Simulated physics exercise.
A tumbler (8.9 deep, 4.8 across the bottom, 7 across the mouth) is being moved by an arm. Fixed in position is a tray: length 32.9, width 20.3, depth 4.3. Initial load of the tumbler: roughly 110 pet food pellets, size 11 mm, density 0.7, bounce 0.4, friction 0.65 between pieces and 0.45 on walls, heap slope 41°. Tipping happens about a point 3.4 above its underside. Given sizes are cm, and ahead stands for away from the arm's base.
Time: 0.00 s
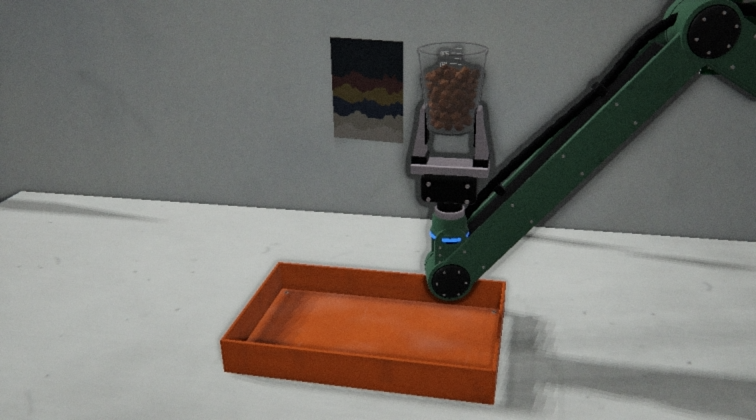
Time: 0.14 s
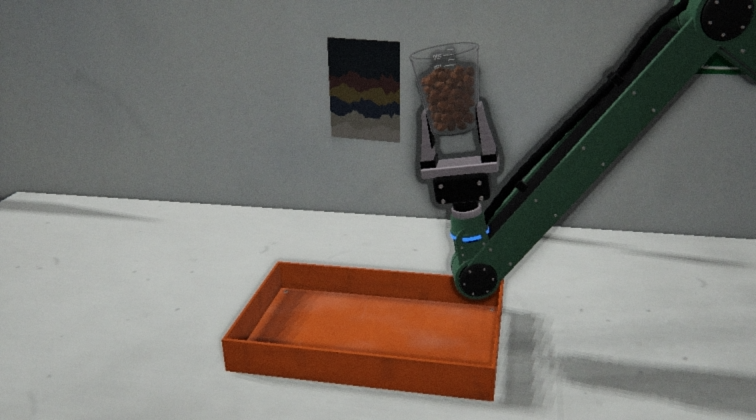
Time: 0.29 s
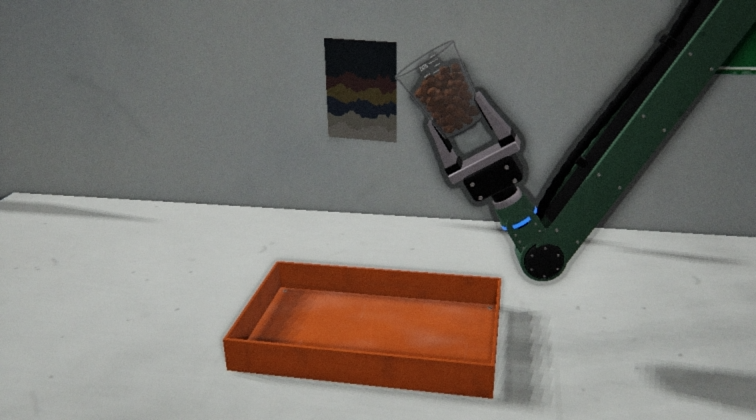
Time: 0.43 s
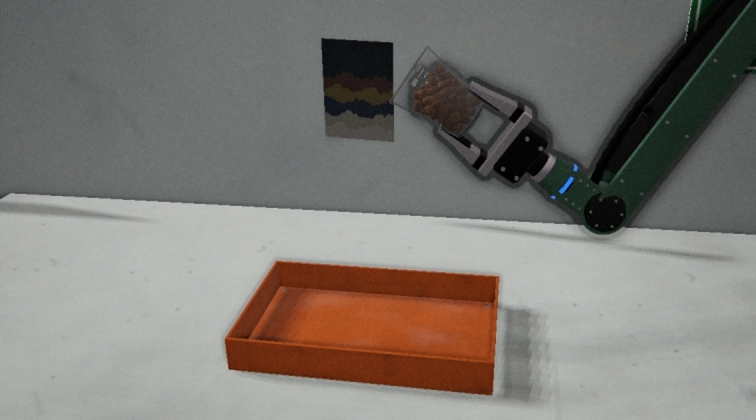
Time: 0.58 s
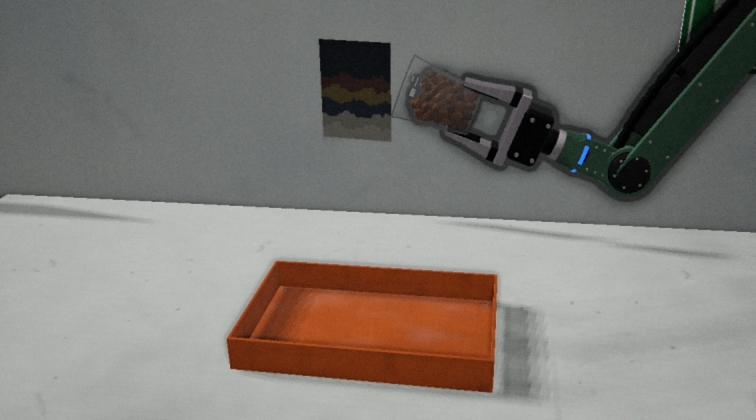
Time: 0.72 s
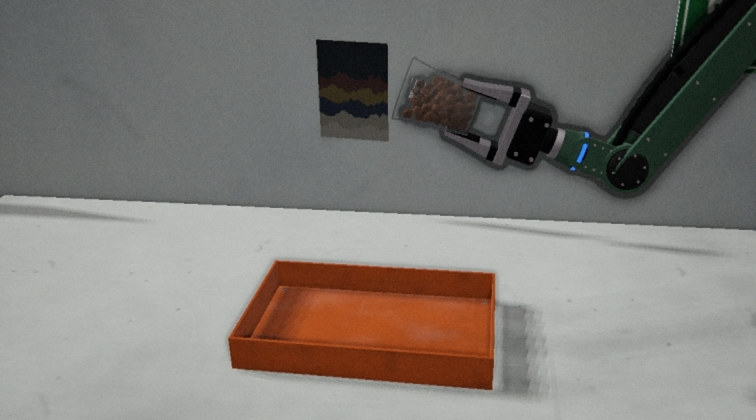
A green robot arm tilts a clear tumbler of brown pellets left, onto its side.
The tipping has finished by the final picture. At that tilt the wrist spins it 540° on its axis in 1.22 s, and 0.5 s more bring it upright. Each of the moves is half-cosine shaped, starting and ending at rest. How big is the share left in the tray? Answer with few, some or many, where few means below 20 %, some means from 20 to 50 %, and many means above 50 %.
Few - below 20 %.
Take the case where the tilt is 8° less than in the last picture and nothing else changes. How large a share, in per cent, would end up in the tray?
In that case some 0 per cent.
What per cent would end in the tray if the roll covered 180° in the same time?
I'd expect some 5 per cent.
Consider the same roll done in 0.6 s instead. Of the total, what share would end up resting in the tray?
It would come to close to 0 per cent.
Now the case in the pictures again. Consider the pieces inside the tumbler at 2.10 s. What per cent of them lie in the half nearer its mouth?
About 40 percent is in the half nearer the mouth.
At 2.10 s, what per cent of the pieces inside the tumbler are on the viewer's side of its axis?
55 per cent or thereabouts.
After 1.41 s, tipped 71°, highest piece 36 above the table; 111 in the tumbler, 1 in flight or on a rim.
After 2.10 s, tipped 55°, highest piece 36 above the table; 105 in the tumbler, 6 in the tray, 1 in flight or on a rim.
After 2.64 s, upright, highest piece 39 above the table; 104 in the tumbler, 8 in the tray.
After 3.34 s, upright, highest piece 39 above the table; 104 in the tumbler, 8 in the tray.
In the end, 104 in the tumbler, 8 in the tray. That is 7 % in the tray.
